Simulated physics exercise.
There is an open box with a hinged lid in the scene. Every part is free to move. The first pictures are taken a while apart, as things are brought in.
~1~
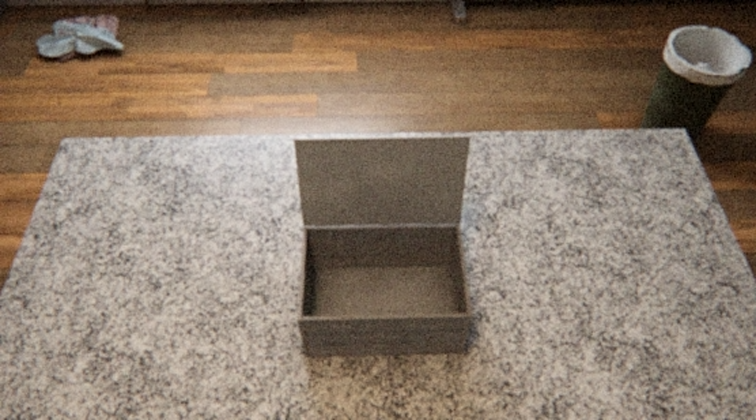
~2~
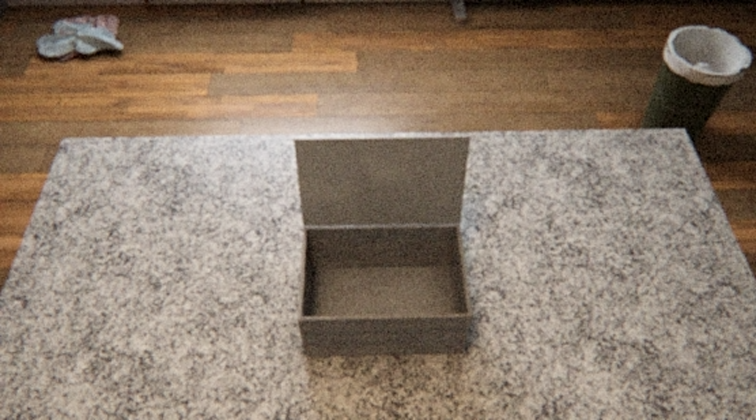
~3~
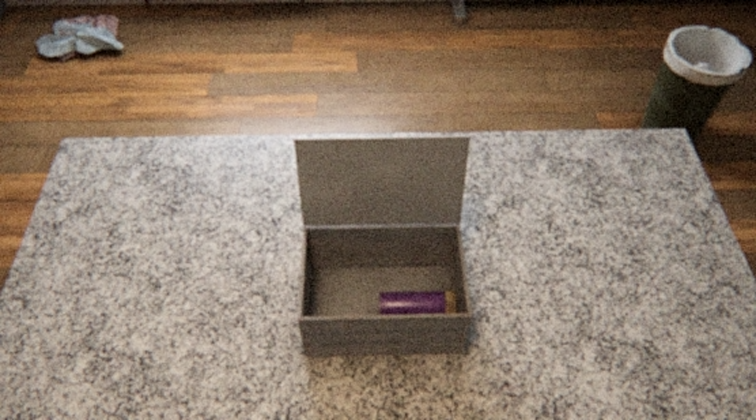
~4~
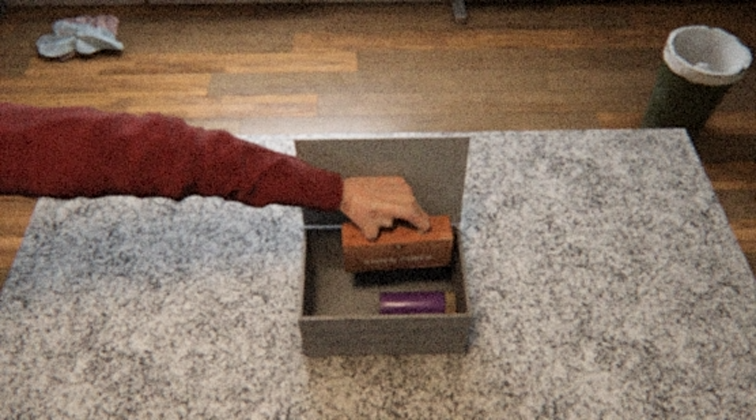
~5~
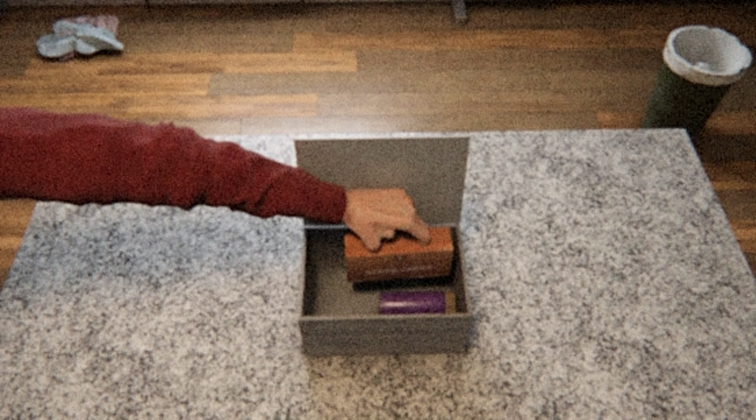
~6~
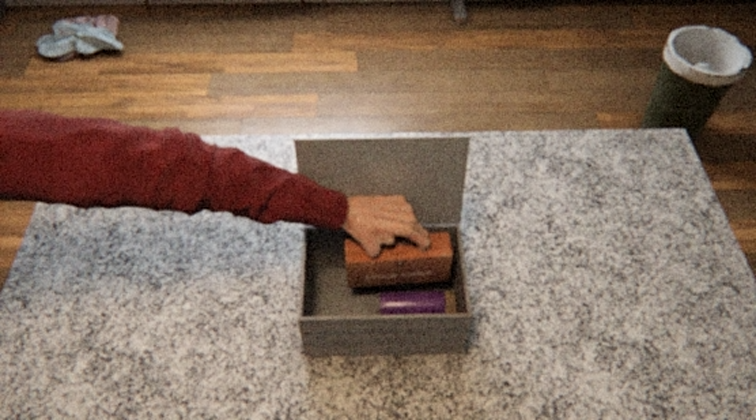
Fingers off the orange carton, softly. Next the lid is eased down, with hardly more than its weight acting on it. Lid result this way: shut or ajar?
Shut.
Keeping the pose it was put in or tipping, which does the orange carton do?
The orange carton stays as it was set.
Then, 1.30 s after the last picture, lid 79° above the rim; orange carton slid a little near (397, 274).
Then, 1.80 s after the last picture, lid 35° above the rim; orange carton slid a little near (397, 274); purple shaker rolled a little.
At rest, lid shut; moved from the start, orange carton; purple shaker in place. Seen from the same camera at the end, orange carton near (397, 274).
